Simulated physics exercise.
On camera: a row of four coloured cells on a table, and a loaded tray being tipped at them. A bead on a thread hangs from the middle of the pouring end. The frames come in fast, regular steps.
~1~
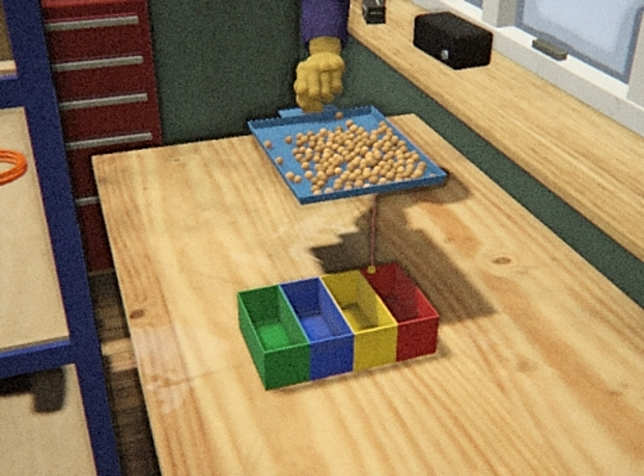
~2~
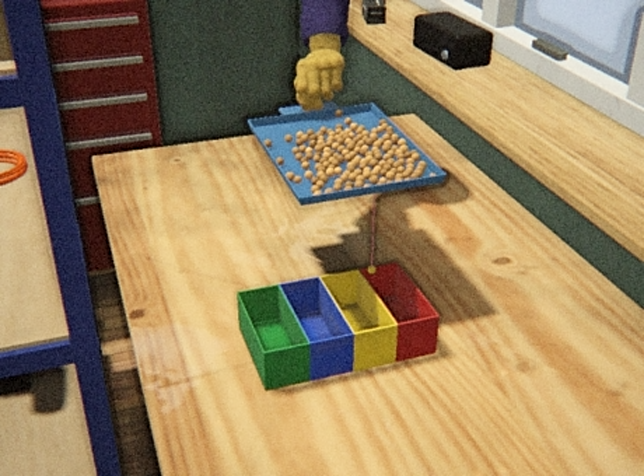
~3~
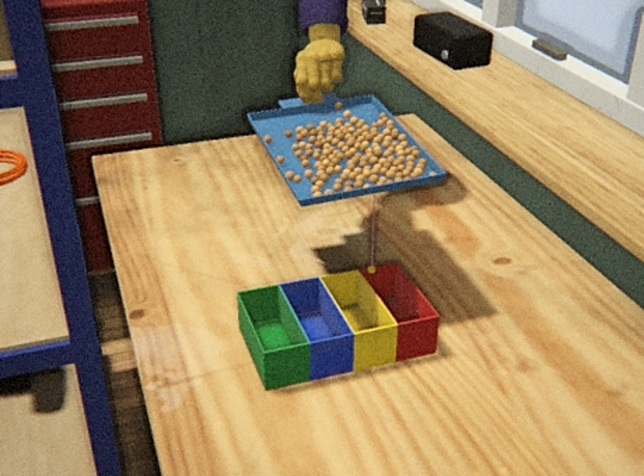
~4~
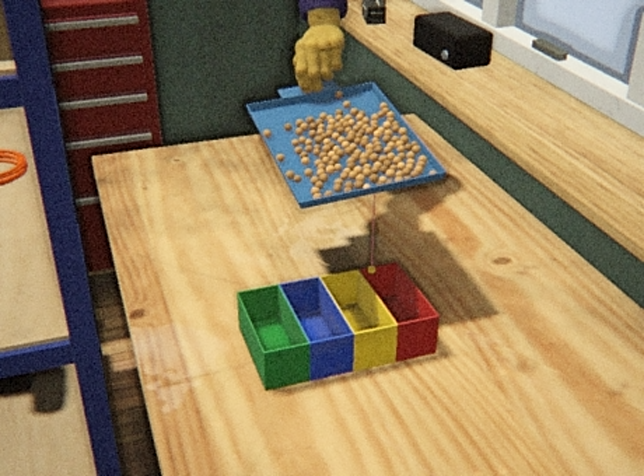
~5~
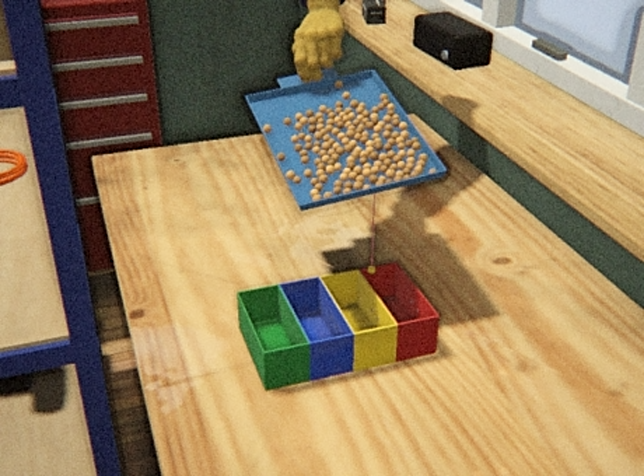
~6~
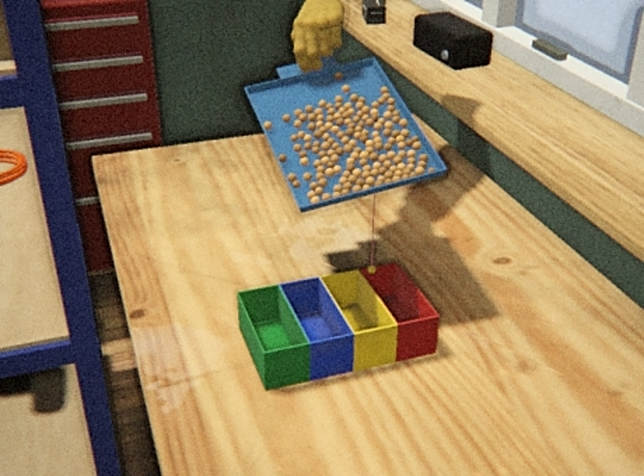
The video shows a yellow-gloved hand gradually raising the back of a blue tray of round wooden beads above green, blue, yellow and red compartments, while the tray's front dips slightly left and the beads shift and spread.
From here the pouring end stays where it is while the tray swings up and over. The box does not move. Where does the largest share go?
It favours the blue compartment.
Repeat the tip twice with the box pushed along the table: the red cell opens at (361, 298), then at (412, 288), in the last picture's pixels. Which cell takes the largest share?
At the first place the cell in yellow, at the second the cell in blue.
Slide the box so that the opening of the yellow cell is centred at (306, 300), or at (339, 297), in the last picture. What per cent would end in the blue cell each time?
Near 10 % and 50 %.
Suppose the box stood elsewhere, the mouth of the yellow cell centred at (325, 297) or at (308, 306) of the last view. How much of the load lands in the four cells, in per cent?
Roughly 90 per cent, and 90 per cent.
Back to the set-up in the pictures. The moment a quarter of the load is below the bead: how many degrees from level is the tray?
At about 70°.
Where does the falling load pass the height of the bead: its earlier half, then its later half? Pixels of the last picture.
The first part at (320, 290); the rest at (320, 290).
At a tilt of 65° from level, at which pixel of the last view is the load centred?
Near (338, 195).
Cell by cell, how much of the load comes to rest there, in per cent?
Green cell near 10; blue cell near 50; yellow cell near 20; red cell near 10.
Just after the last frame, tray tipped steeply; roughly two thirds on the tray; about a tenth in the blue cell; about a tenth in the green cell; just a few in the yellow cell; just a few in the red cell; about a tenth falling or outside the box.
A moment on, tray tipped past a quarter turn; roughly half in the blue cell; roughly a quarter in the yellow cell; about a tenth in the green cell; about a tenth in the red cell; about a tenth falling or outside the box.
Further on, tray tipped past a quarter turn; roughly half in the blue cell; roughly a quarter in the yellow cell; about a tenth in the green cell; about a tenth in the red cell; about a tenth falling or outside the box.
When it is over, tray tipped past a quarter turn; roughly half in the blue cell; roughly a quarter in the yellow cell; about a tenth in the green cell; about a tenth in the red cell; about a tenth outside the box.
